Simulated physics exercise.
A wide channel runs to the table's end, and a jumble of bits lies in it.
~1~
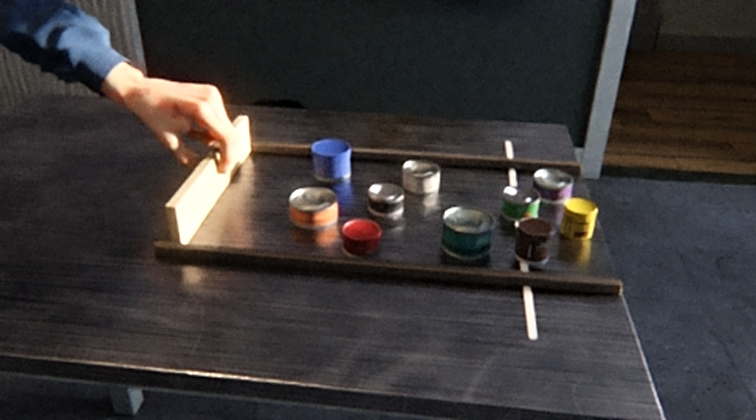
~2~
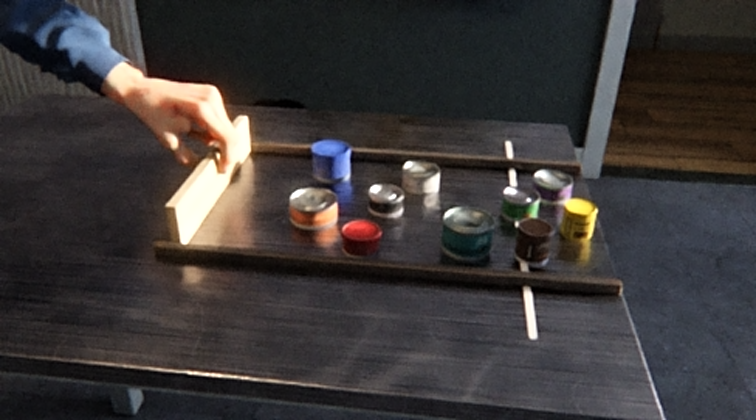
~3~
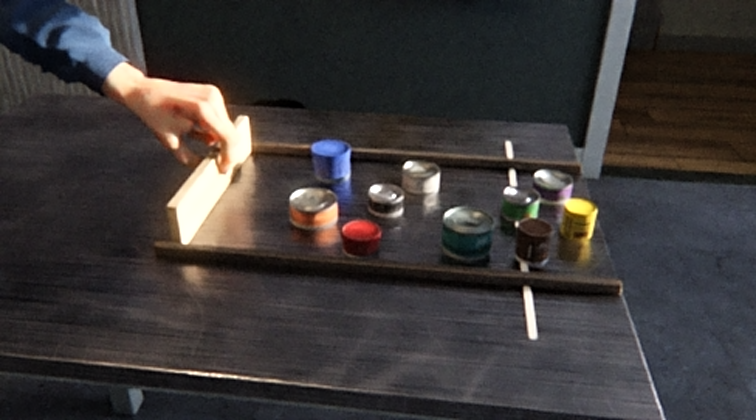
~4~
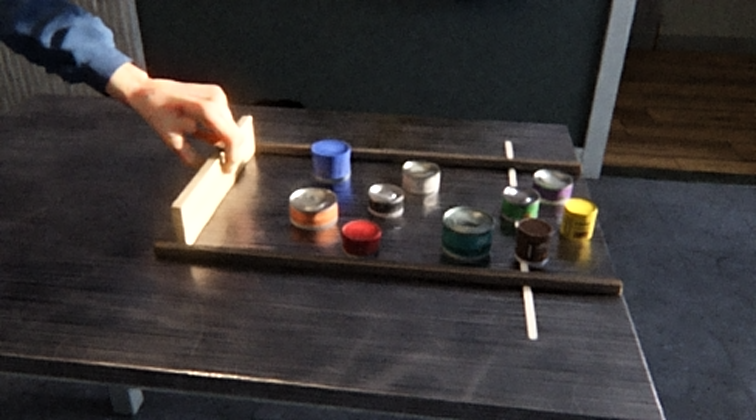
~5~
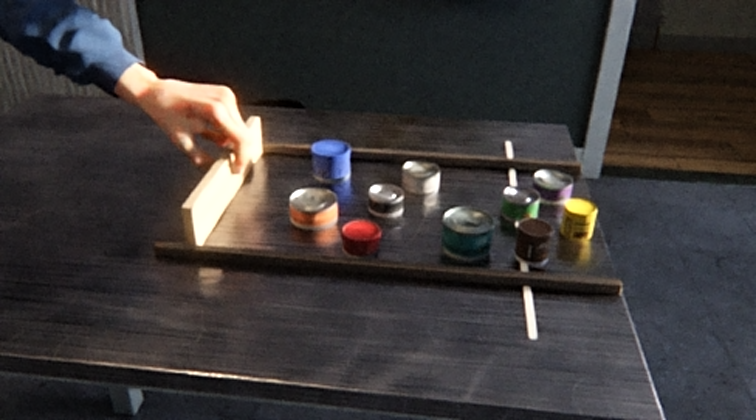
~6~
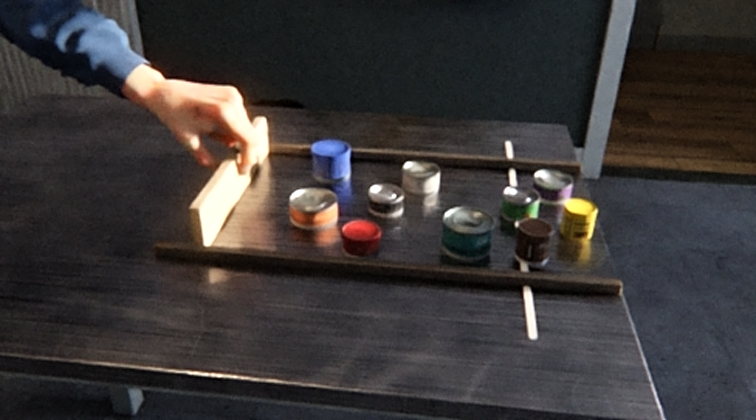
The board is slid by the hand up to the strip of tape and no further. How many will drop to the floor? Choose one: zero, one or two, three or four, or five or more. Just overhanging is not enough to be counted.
One or two.
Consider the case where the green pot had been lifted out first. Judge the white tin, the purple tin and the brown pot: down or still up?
White tin - safe; purple tin - safe; brown pot - gone.
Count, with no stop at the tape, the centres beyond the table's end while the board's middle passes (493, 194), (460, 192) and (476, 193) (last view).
Going through the three positions, you'd get 0, 0 and 0.
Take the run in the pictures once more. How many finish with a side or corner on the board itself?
That comes to 4.
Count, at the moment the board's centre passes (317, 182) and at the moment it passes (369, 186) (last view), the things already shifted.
Tally: First 2; then 5.
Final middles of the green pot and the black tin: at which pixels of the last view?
You'll find the first one at (572, 213) and the second at (535, 207).
Soon after, none off yet; yellow tub at rest near (578, 220); purple tin at rest near (552, 187); brown pot at rest near (533, 242).
In the end, the number that fall off is one or two; gone, brown pot.
